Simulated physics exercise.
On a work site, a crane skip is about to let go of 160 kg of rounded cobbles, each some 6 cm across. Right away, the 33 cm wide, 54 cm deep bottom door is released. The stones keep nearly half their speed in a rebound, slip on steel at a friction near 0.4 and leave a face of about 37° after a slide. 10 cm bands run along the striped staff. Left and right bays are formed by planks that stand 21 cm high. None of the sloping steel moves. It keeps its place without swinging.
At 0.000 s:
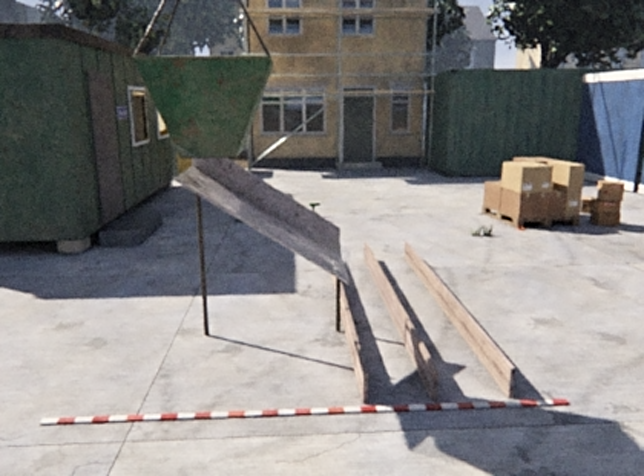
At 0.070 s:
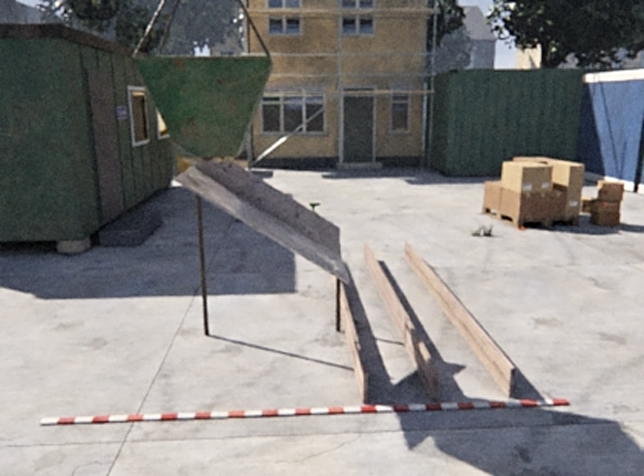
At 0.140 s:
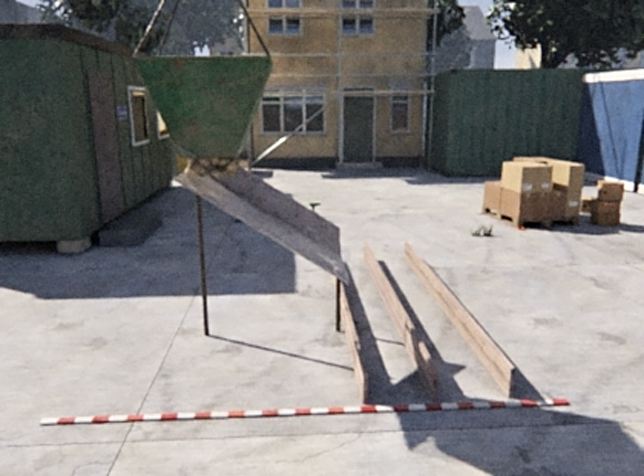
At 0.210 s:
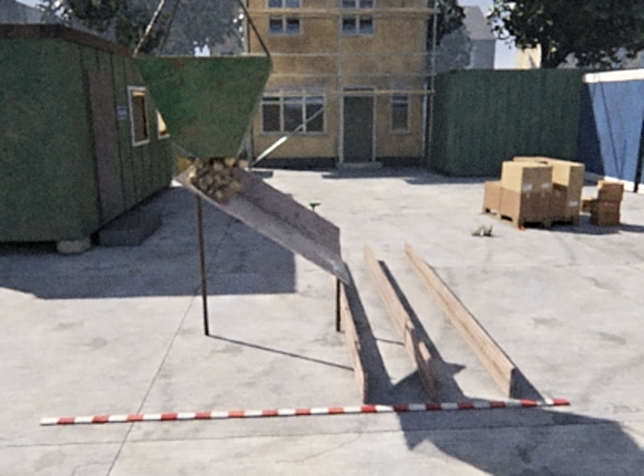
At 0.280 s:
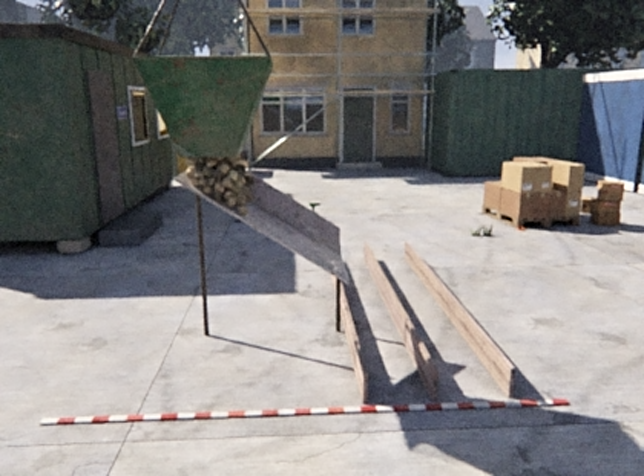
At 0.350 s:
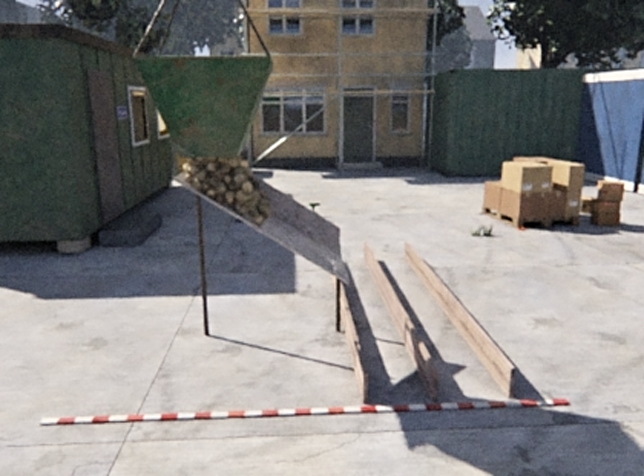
Green skip hanging above a sloping metal chute, releasing rounded cobbles that gather and creep down its upper part in a yard.
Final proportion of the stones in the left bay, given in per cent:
About 59 per cent.
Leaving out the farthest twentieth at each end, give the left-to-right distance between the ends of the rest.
The stretch runs about 80 cm.
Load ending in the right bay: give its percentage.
I'd say close to 40 per cent.
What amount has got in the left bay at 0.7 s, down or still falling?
By then I'd say close to 5 per cent.
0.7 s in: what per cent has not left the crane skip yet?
Close to 20 percent has not yet come out.
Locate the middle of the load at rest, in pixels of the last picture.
Middle at rest: Roughly (406, 348).
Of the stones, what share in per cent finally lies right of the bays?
About 0 per cent of it.
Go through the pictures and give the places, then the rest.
The outlet is at (208, 149); nothing has dropped yet, in the first picture.
The outlet is at (208, 149); 3 % is out, in the second picture.
The outlet is at (208, 149); 12 % is out, the lowest stones still above the boards at (208, 172), 140 cm up, in the third picture.
The outlet is at (208, 149); 22 % is out, the lowest stones still above the boards at (229, 190), 127 cm up, in the fourth picture.
The outlet is at (208, 149); 32 % is out, the lowest stones still above the boards at (244, 200), 119 cm up, in the fifth picture.
The outlet is at (208, 149); 42 % is out, the lowest stones still above the boards at (263, 211), 111 cm up, in the sixth picture.
After 0.7 s, 21 % in the crane skip, 73 % on the steel, 2 % falling or lying left of the bays, 4 % falling or lying in the left bay; the stones farthest right are at (386, 295).
After 1.1 s, 0 % in the crane skip, 61 % on the steel, 4 % falling or lying left of the bays, 27 % falling or lying in the left bay, 8 % falling or lying in the right bay; the stones farthest right are at (469, 347).
After 1.7 s, 0 % in the crane skip, 15 % on the steel, 2 % falling or lying left of the bays, 54 % falling or lying in the left bay, 29 % falling or lying in the right bay; the stones farthest right are at (465, 335).
After 2.6 s, 0 % in the crane skip, 59 % falling or lying in the left bay, 41 % falling or lying in the right bay; the stones farthest right are at (483, 337).
After 4.5 s, 0 % in the crane skip, 59 % in the left bay, 41 % in the right bay; the stones farthest right are at (488, 341).
